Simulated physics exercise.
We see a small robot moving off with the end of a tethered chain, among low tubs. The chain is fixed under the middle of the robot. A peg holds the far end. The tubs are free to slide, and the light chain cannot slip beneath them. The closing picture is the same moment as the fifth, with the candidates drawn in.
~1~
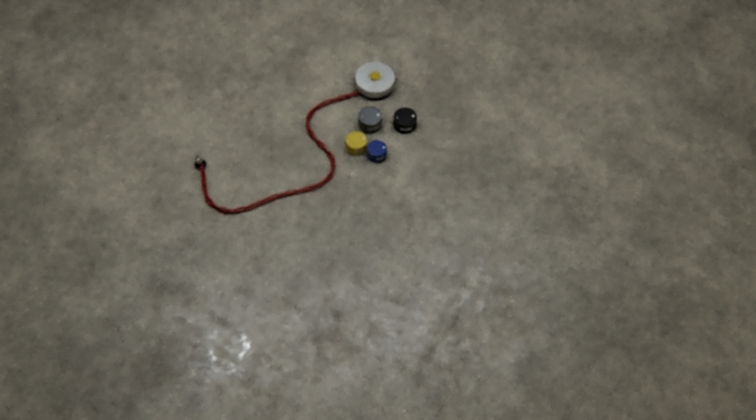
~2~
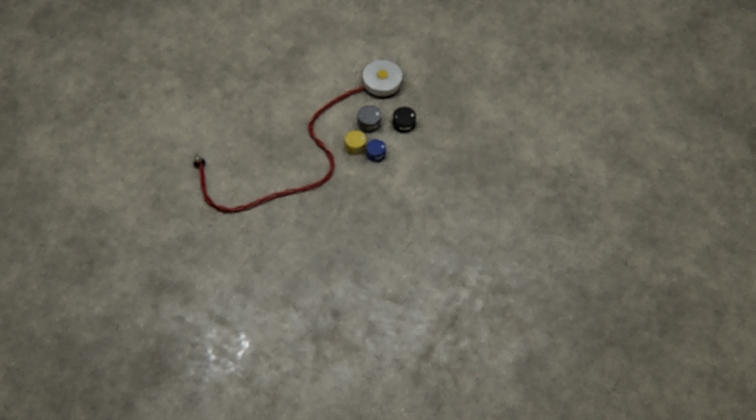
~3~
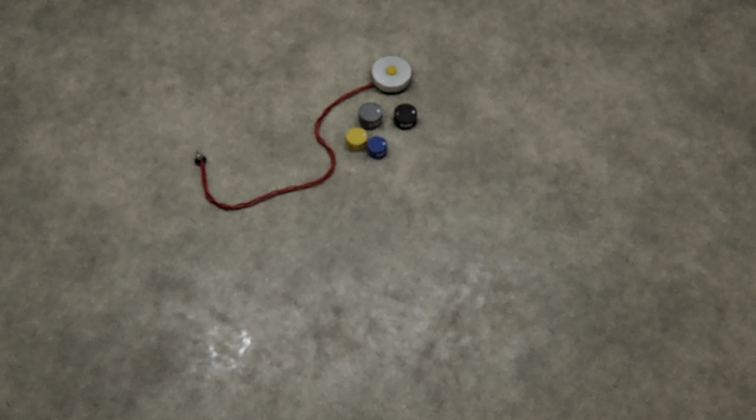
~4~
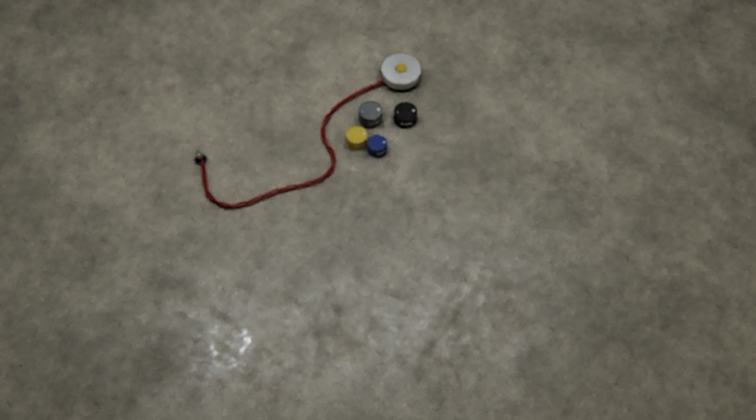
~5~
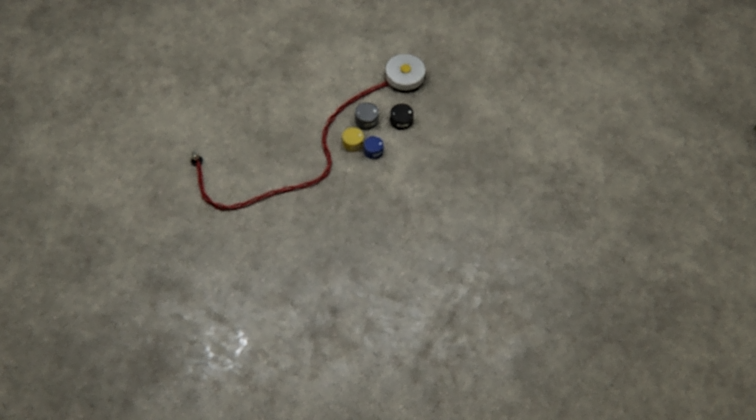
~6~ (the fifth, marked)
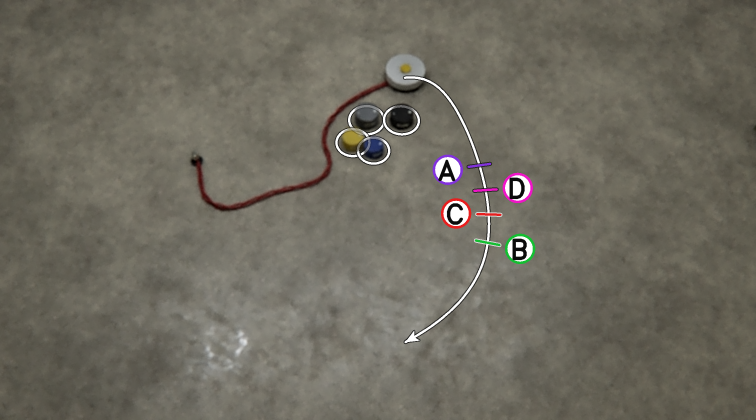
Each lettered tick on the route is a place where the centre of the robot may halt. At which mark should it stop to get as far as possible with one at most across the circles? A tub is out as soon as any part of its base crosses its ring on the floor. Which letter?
Up to mark D.
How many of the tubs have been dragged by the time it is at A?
The count is none.
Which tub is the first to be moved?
The black one.
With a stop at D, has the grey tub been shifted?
No.
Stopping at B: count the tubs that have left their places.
Four.
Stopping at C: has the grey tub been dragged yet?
Yes.
On the copy, A at (480, 165); B at (488, 243); C at (489, 214); D at (486, 190); the route from (405, 78) via (487, 199) to (406, 342).
On D. First, robot (452, 97).
Then, robot (474, 142).
Finally, robot (487, 186); black tub (399, 123); one over the rings.
By contrast, A is within the limit but short; B has four over the rings; C has two over the rings.
